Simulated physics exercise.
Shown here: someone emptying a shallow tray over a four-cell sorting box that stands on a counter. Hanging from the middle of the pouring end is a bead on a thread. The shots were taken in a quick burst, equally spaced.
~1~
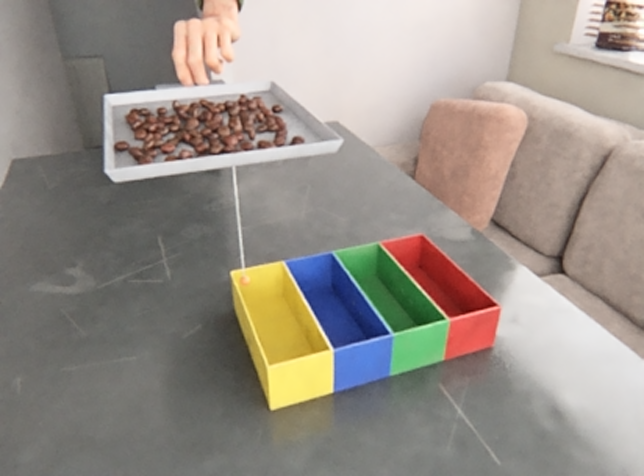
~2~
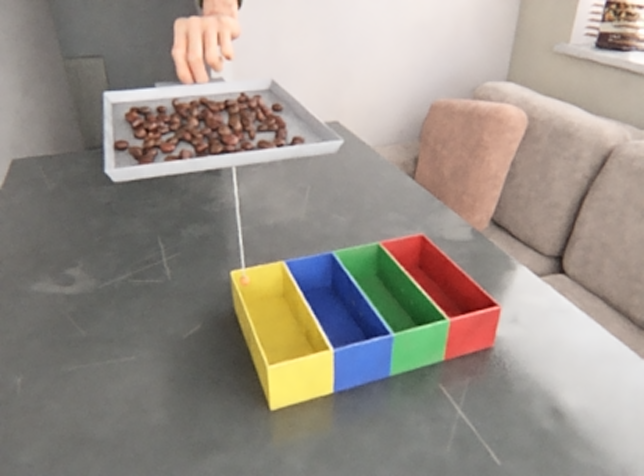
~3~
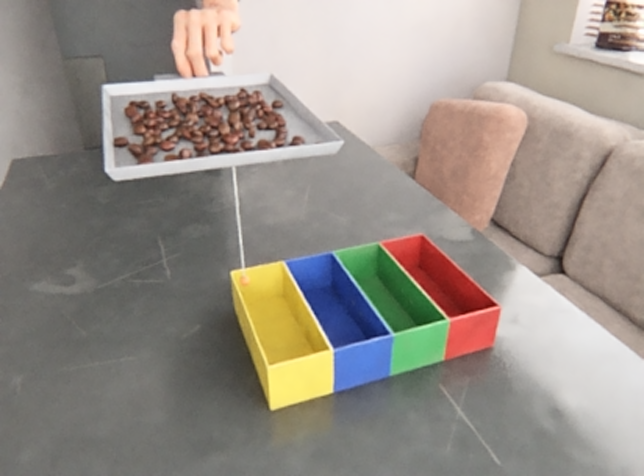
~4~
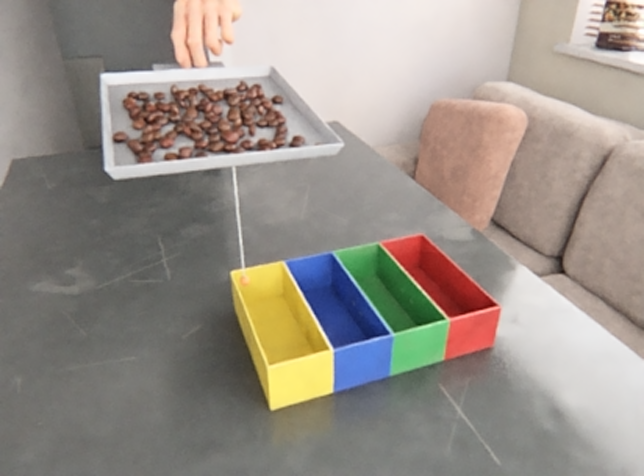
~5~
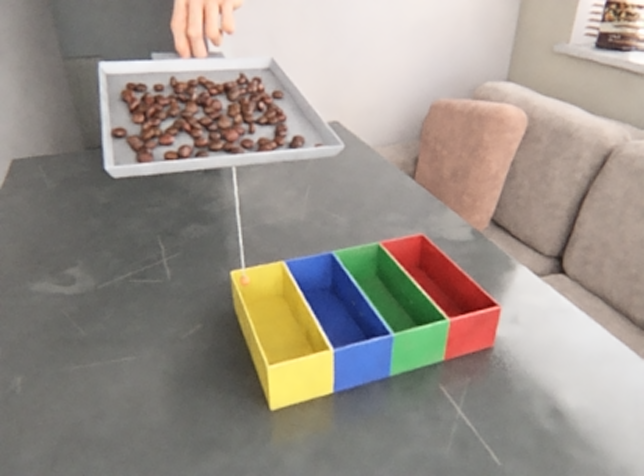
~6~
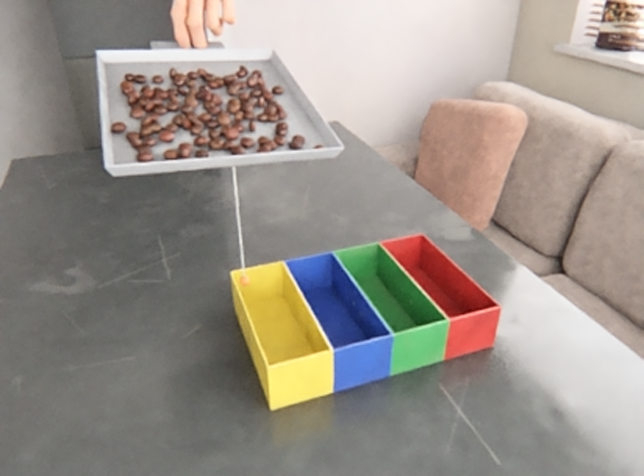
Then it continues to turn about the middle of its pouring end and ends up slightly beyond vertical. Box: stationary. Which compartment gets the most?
The blue compartment.
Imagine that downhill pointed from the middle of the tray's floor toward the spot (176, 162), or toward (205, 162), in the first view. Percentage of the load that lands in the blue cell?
Near 0 % and 0 %.
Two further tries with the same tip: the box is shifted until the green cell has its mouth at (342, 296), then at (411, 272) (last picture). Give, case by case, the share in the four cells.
First case 100 in a hundred, second case 70 in a hundred.
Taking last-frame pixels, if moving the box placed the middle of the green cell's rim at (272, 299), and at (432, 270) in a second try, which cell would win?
Run one gives red; run two gives yellow.
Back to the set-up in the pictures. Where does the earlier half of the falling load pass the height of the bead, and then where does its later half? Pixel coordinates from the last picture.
Earlier portion about (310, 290); later portion about (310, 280).
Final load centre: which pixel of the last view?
I'd place the middle at about (317, 340).
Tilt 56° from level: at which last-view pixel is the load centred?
I'd mark the middle close to (261, 132).
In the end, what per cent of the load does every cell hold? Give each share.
Shares in percent - yellow cell 30, blue cell 40, green cell 10, red cell 0.
Soon after the last picture, tray tipped steeply; nearly all on the tray; a small part falling or outside the box.
A little later, tray tipped right over; about a third in the blue cell; about a quarter in the yellow cell; a small part in the green cell; about a quarter falling or outside the box.
Later still, tray tipped past a quarter turn; about half in the blue cell; about a third in the yellow cell; a small part in the green cell; about a quarter falling or outside the box.
At rest, tray tipped past a quarter turn; about half in the blue cell; about a third in the yellow cell; a small part in the green cell; none in the red cell; about a quarter outside the box.
